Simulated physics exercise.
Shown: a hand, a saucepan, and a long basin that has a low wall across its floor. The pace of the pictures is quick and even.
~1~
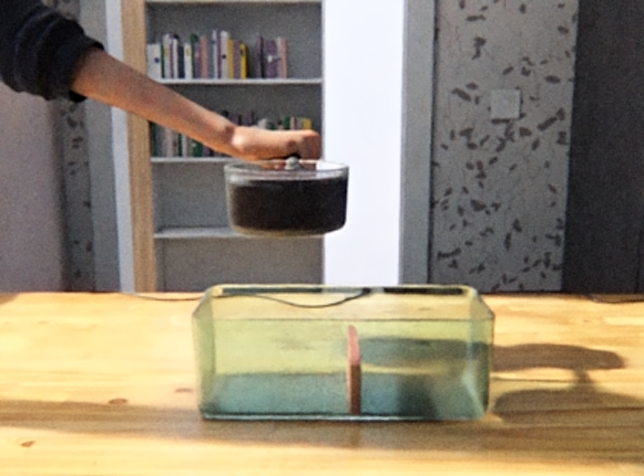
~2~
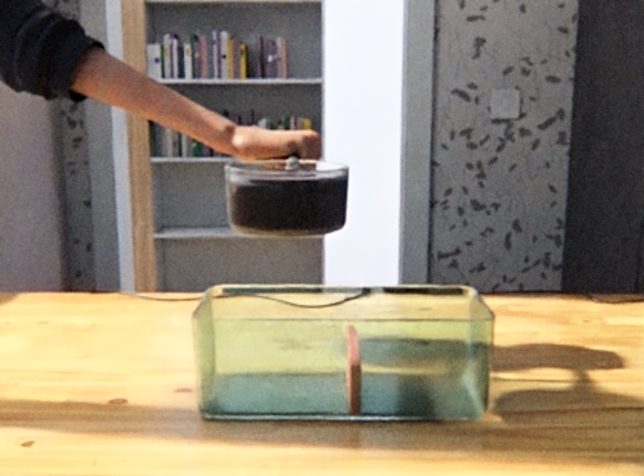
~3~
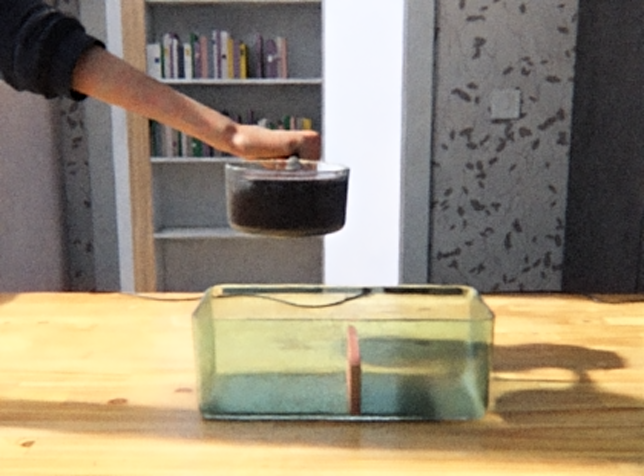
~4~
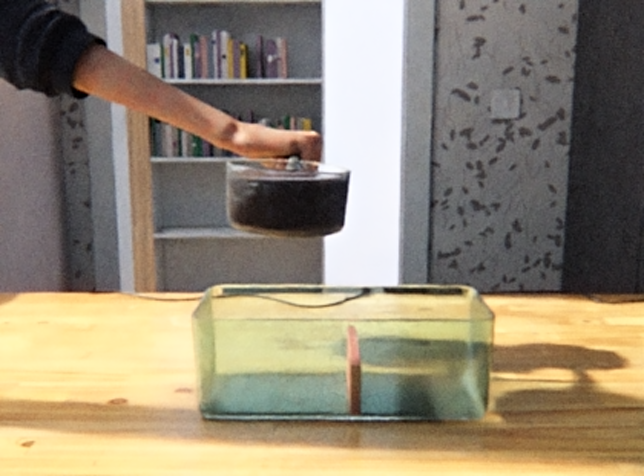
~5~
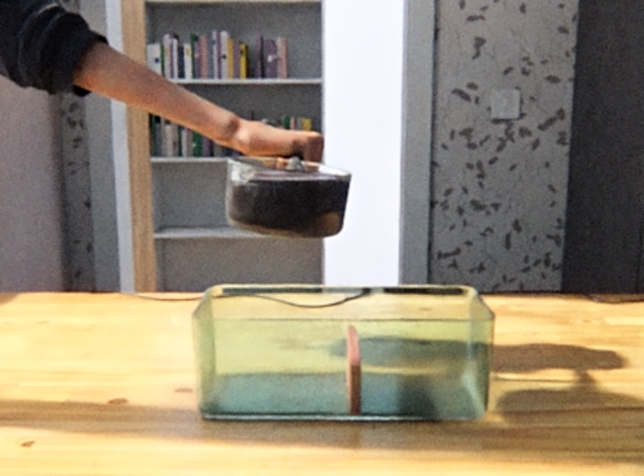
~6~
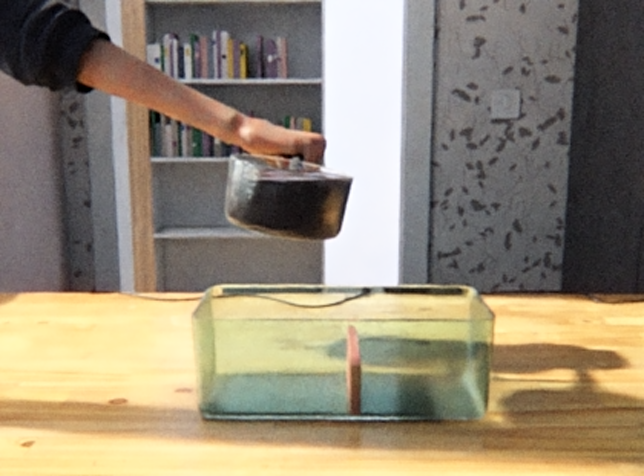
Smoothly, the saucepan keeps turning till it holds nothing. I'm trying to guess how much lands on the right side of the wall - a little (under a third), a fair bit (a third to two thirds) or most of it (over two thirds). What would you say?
I would say most of it, over two thirds.
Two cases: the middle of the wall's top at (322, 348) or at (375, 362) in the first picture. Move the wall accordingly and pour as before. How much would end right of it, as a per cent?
100 % then 75 %.
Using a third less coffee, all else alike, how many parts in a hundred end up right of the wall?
I'd say roughly 90 percent.
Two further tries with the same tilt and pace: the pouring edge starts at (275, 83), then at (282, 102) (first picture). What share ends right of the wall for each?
One after the other: 50 %, 50 %.
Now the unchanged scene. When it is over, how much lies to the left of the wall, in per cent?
Share approx. 5 per cent.
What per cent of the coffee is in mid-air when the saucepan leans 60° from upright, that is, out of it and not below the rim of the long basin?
It's close to 25 percent.
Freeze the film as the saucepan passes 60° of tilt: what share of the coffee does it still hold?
60 per cent, roughly.
A moment on, the saucepan is tipped part way and 59 per cent is still to pour, 0 is left of the wall and 14 right of it.
Next, the saucepan is tipped on its side and 13 per cent is still to pour, 1 is left of the wall and 78 right of it.
Then the saucepan is tipped on its side and 1 per cent is still to pour, 4 is left of the wall and 93 right of it.
Later the saucepan is tipped on its side and 0 per cent is still to pour, 5 is left of the wall and 94 right of it.
In the end 6 per cent lies left of the wall, 94 right of it and 0 outside.
